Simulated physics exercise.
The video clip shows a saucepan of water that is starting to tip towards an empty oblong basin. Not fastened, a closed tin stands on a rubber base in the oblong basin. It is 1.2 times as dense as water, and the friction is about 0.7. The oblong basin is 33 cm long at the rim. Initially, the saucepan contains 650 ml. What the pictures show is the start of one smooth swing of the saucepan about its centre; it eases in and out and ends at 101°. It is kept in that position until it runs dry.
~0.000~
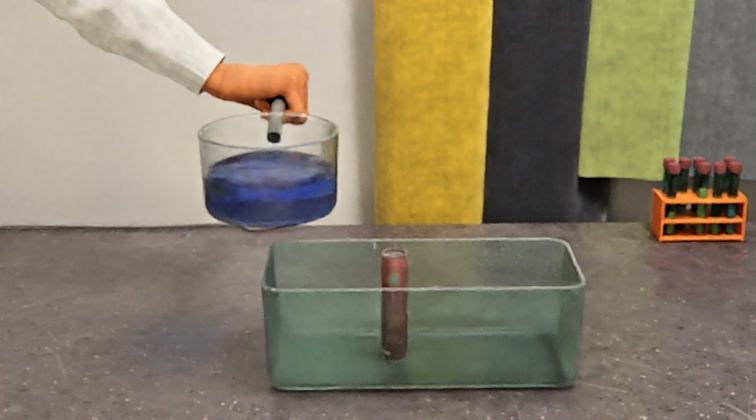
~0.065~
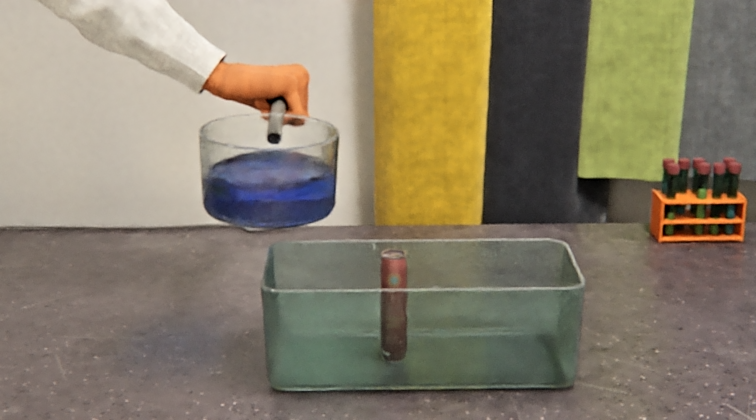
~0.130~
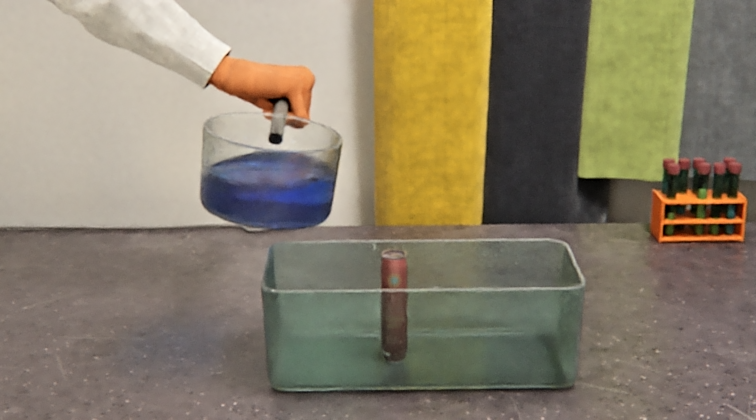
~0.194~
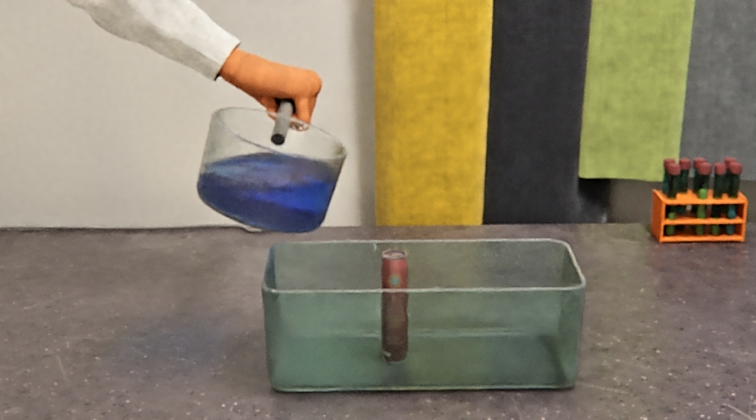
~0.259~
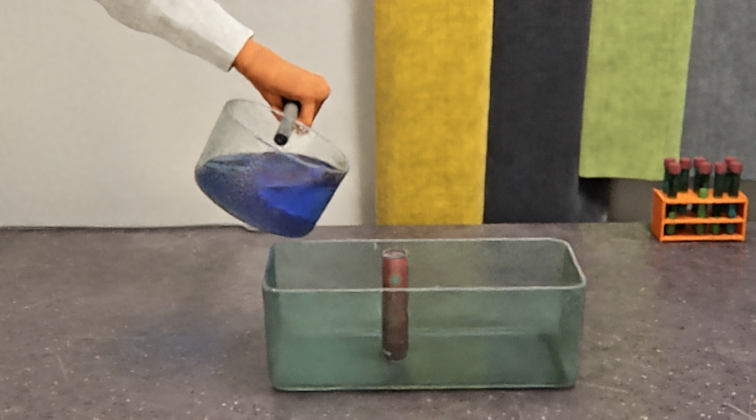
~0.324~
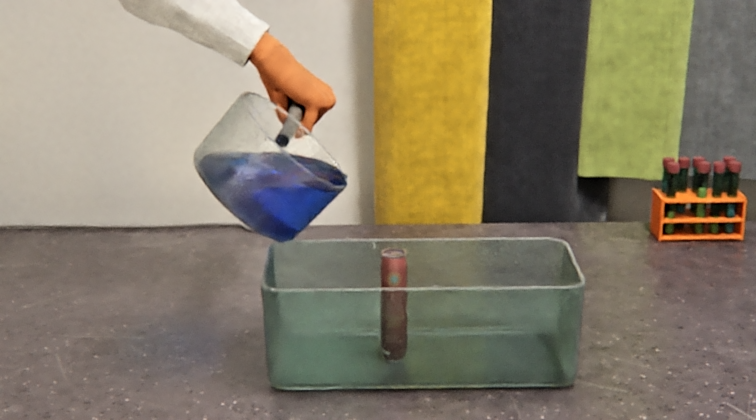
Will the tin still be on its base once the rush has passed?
Yes, it does not capsize.
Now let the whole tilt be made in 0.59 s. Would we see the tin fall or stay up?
In that case the tin stays vertical.
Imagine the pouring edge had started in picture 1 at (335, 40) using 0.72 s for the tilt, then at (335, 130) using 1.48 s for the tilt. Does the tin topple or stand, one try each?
First it tips over; then it stays on its base.
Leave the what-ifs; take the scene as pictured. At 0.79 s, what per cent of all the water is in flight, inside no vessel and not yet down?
I'd put it at about 7 per cent of the liquid.
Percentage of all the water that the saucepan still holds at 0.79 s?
I reckon near 12 per cent still sits there.
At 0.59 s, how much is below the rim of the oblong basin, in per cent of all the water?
Around 34%.
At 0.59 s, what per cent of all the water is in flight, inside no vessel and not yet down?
Close to 28 per cent, I'd say.
Then, 0.59 s in, the tilt is 93° and 39 per cent is still to pour; the tin stands where it began.
Then, 0.79 s in, the tilt is 101° and 12 per cent is still to pour; the tin stands where it began.
Then, 1.00 s in, the tilt is 101° and 2 per cent is still to pour; the tin stands where it began.
Then, 1.22 s in, the tilt is 101° and 0 per cent is still to pour; the tin stands where it began.
Finally, the tin stands where it began.
